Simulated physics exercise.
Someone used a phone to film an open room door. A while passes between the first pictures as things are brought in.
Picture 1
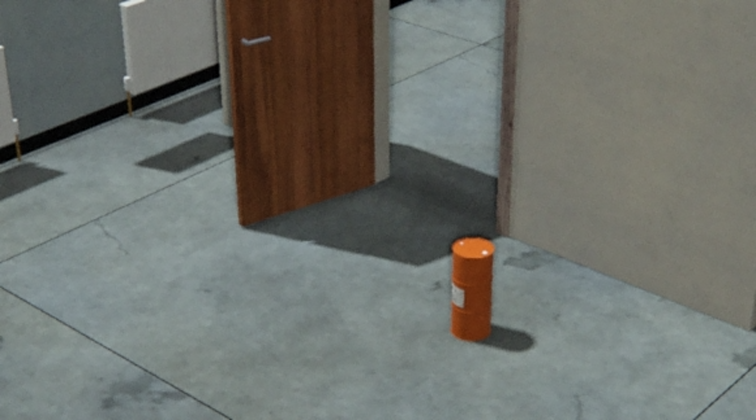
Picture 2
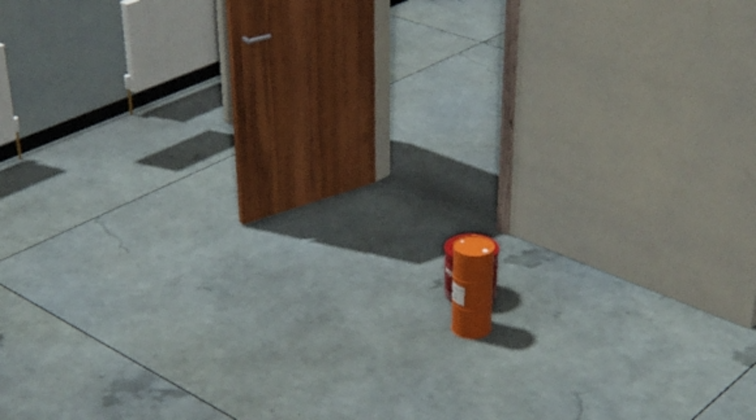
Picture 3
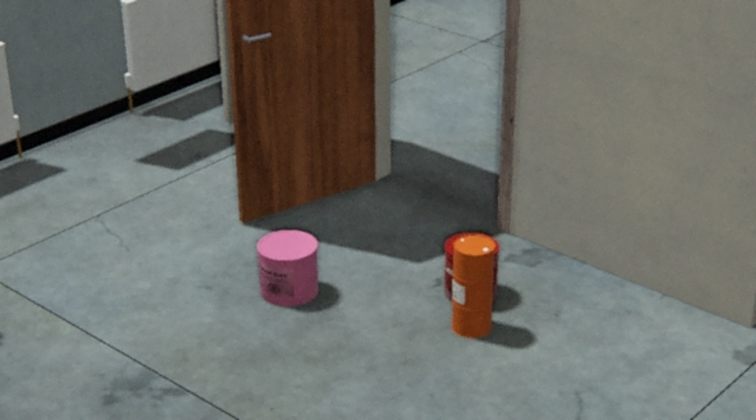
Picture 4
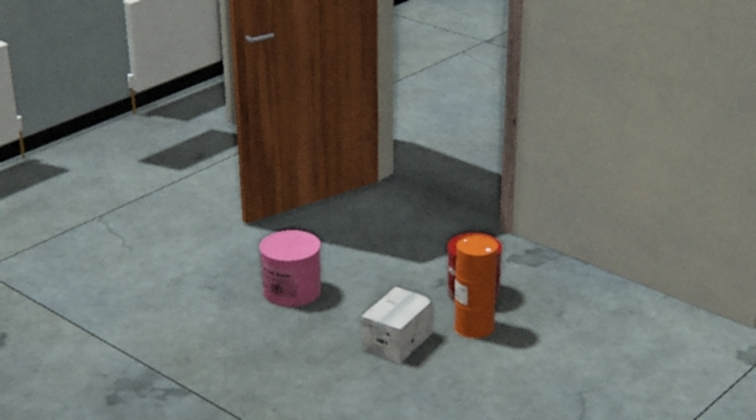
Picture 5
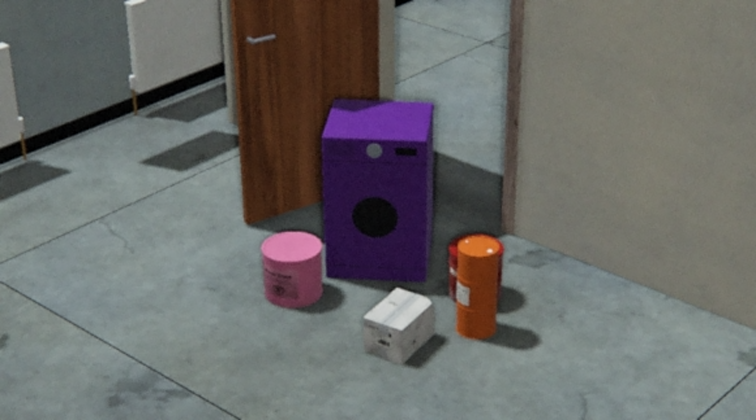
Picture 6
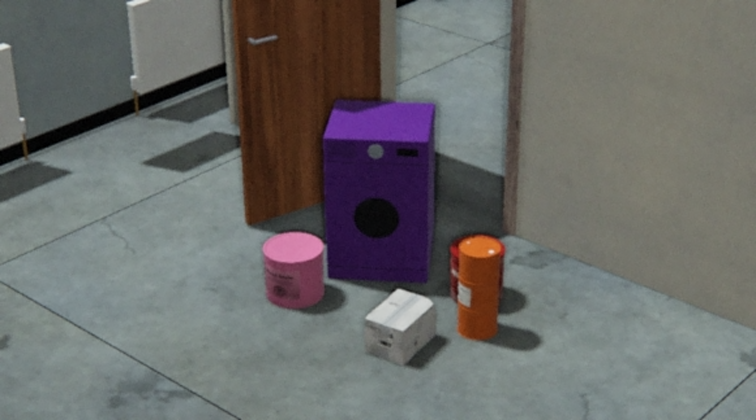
The clip shows a wide-open wooden door that stays still beside an orange canister, as a red container, a pink pail, a white parcel and a purple appliance appear in turn on the grey floor around it.
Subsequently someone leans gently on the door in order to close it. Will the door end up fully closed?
No.
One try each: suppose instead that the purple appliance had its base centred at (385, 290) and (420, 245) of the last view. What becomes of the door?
The first time the door finishes its swing, the second time it is obstructed.
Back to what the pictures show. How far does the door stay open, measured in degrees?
It comes to about 70°.
Then, 0.50 s on from there, door at 92°.
Then, 0.80 s on from there, door at 74°.
In the end, door at 69°; all 5 unmoved. At the end, from the last picture's camera, purple appliance near (383, 192).
